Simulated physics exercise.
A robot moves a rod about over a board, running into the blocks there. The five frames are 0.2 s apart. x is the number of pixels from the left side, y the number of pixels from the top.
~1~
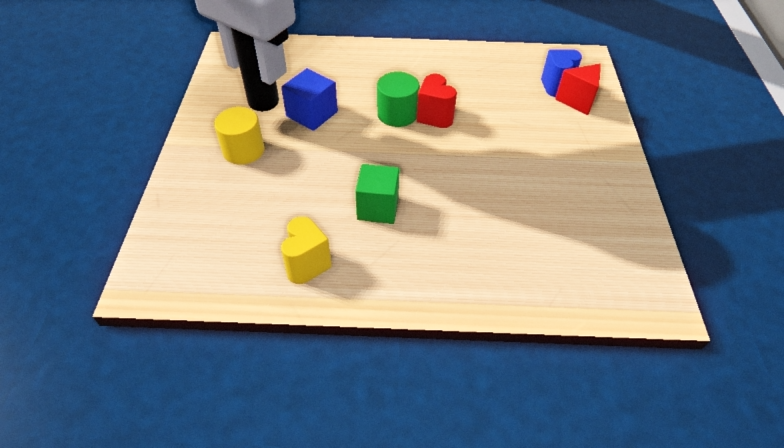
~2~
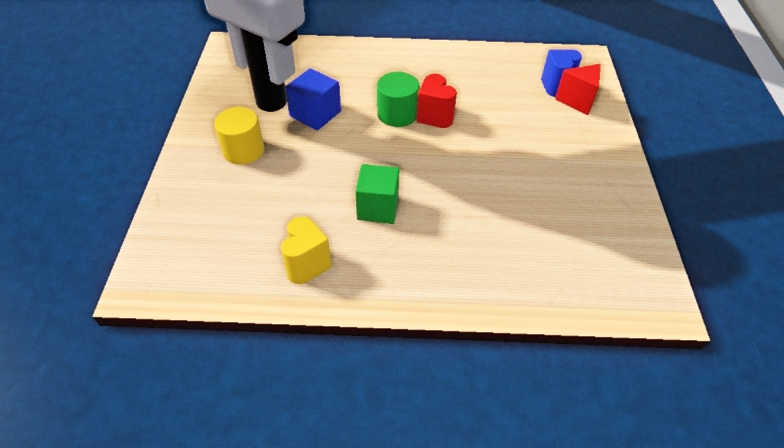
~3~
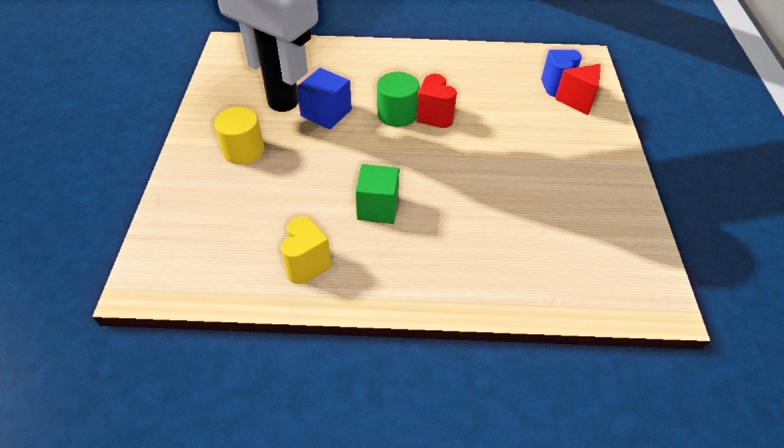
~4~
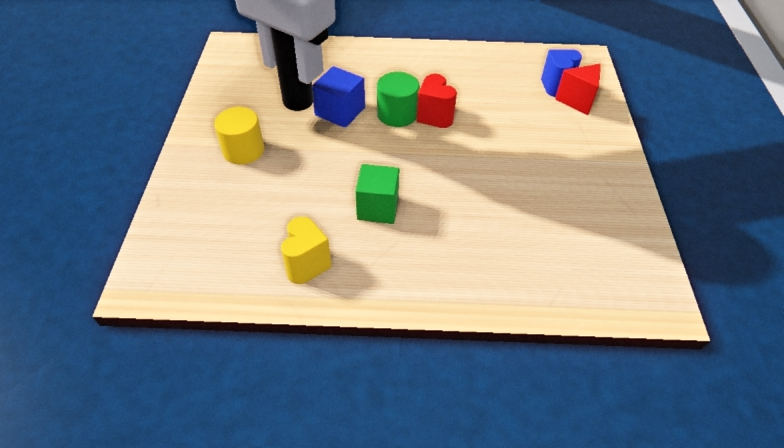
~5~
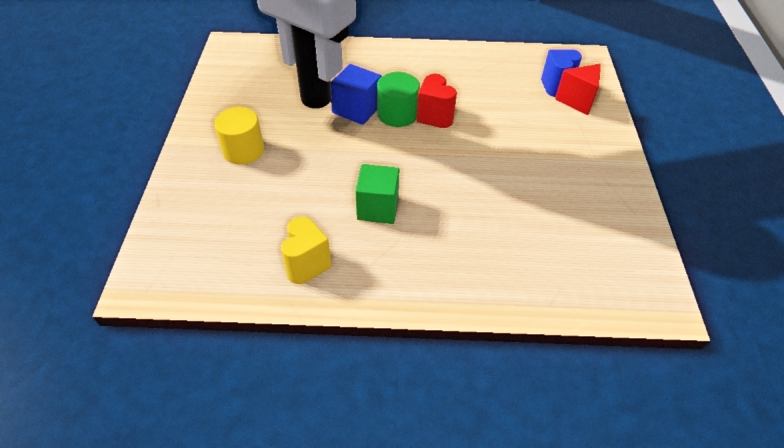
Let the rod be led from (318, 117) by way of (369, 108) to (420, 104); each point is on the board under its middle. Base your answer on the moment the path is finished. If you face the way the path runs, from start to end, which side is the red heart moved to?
It goes toward the right-hand side.
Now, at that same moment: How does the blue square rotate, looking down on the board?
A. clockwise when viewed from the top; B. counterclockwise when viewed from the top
B.
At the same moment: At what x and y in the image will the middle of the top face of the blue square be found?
It will likely be found at (420, 53).
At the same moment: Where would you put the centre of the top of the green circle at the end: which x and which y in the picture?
Its top face will be centred at roughly (457, 69).
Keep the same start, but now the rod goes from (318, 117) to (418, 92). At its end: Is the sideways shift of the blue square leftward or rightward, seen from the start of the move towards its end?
Left side.
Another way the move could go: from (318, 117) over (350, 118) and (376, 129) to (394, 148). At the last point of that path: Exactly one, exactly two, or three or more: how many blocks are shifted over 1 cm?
I'd say three or more blocks get moved.
The first path, step by step. One third of the way, rod at (352, 94); blue square at (386, 66), turned 20° anticlockwise; green circle at (425, 78); red heart at (458, 91).
Two thirds of the way, rod at (386, 89); blue square at (408, 57), turned 55° anticlockwise; green circle at (450, 70); red heart at (468, 93), turned 30° clockwise.
At the end, rod at (421, 88); yellow circle not moved; blue square at (420, 53), turned 100° anticlockwise; green circle at (457, 69); red heart at (469, 93), turned 40° clockwise.
